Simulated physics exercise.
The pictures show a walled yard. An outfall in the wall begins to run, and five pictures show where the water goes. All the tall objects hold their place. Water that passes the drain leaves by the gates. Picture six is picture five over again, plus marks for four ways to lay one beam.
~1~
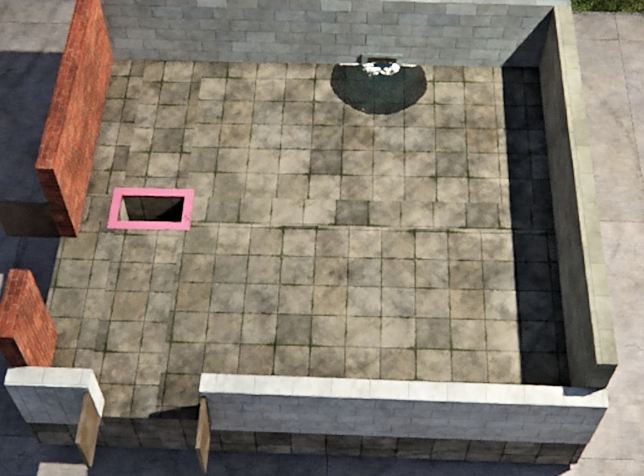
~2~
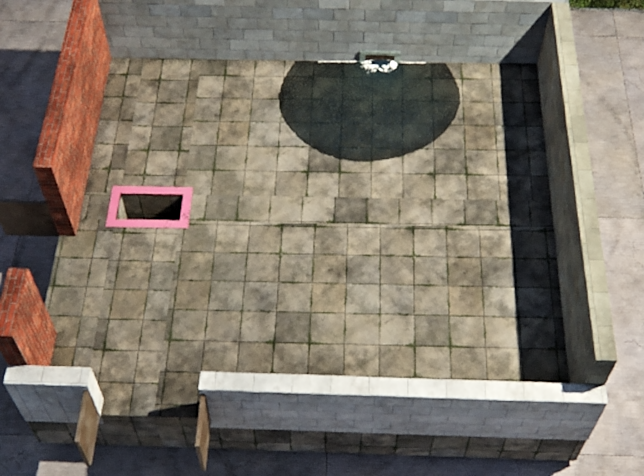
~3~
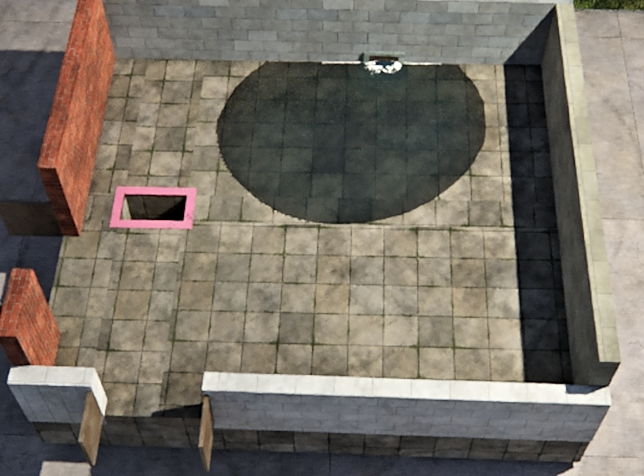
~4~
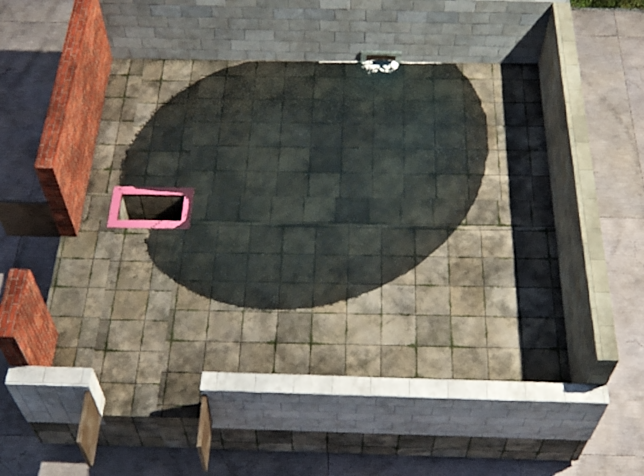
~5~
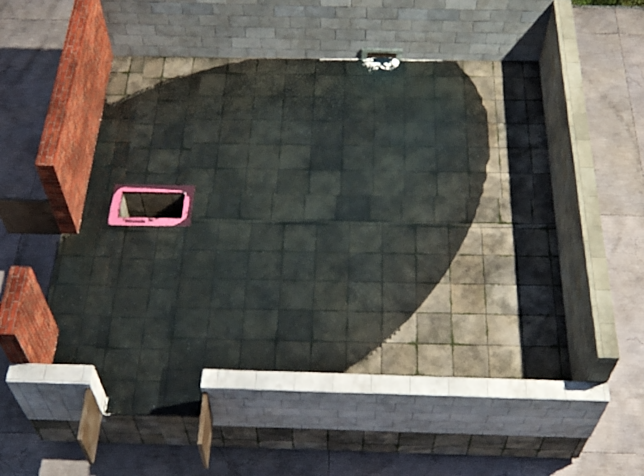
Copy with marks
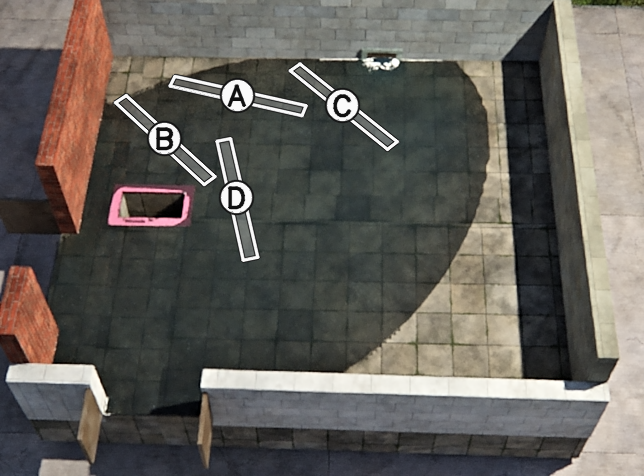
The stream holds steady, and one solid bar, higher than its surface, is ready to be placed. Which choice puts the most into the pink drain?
A is best.
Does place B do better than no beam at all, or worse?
Worse.
In white, A from (172, 81) to (304, 110); B from (120, 99) to (209, 180); C from (295, 67) to (392, 145); D from (223, 139) to (250, 258).
For place A, about 17 % of the stream goes into the pink drain, about 83 % out by the gates.
For place B, about 12 % of the stream goes into the pink drain, about 88 % out by the gates.
For place C, about 2 % of the stream goes into the pink drain, about 98 % out by the gates.
For place D, about 6 % of the stream goes into the pink drain, about 94 % out by the gates.
